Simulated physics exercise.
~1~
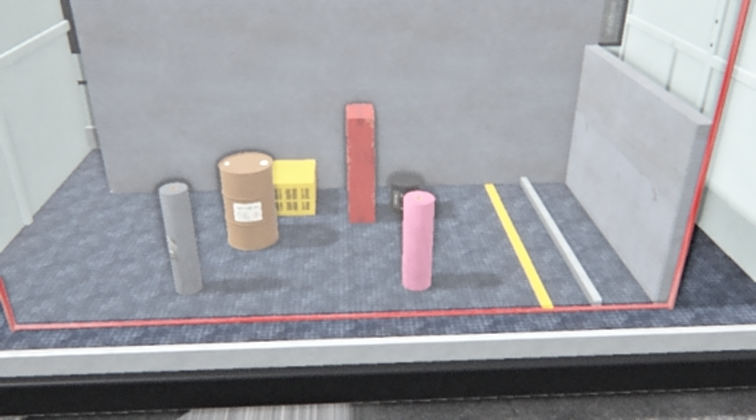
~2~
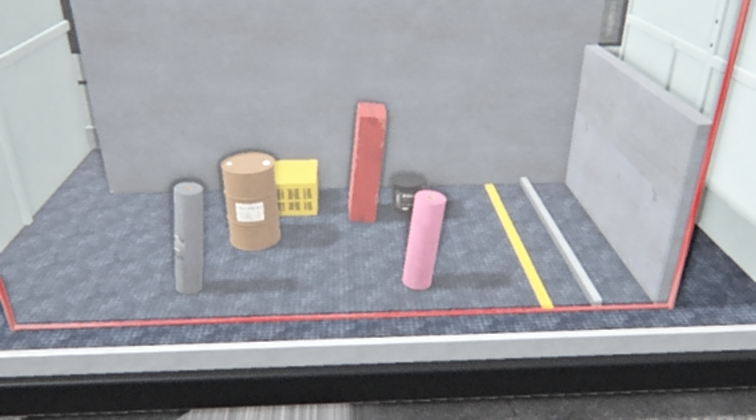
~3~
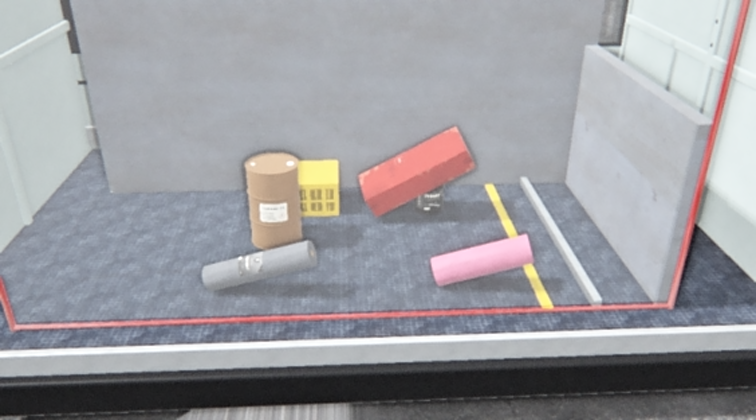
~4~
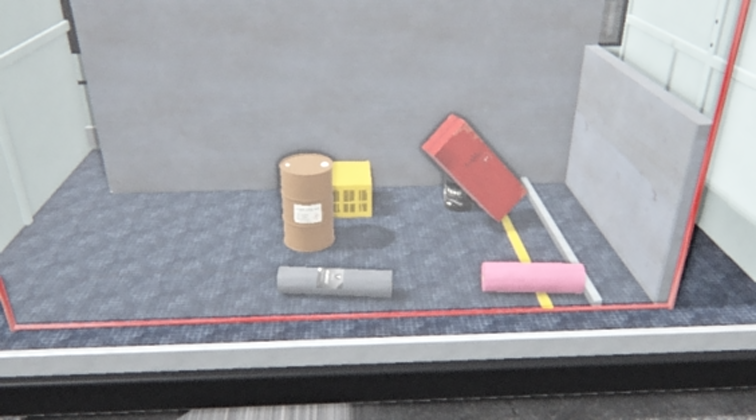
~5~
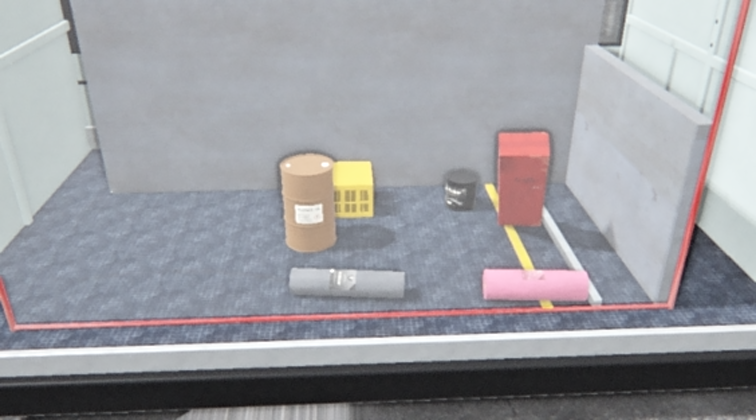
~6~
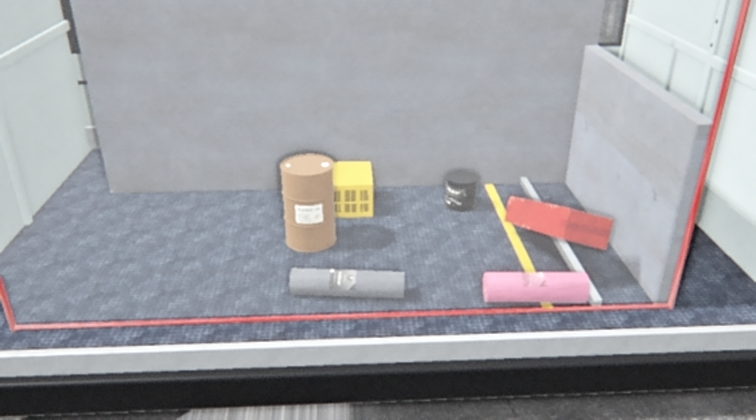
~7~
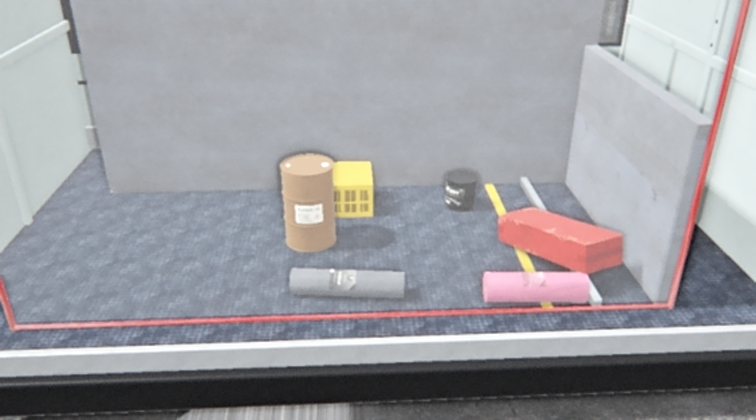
In a grey-walled bay, loose items sliding right, two rolls toppling, and a red box tumbling to rest past the yellow line.
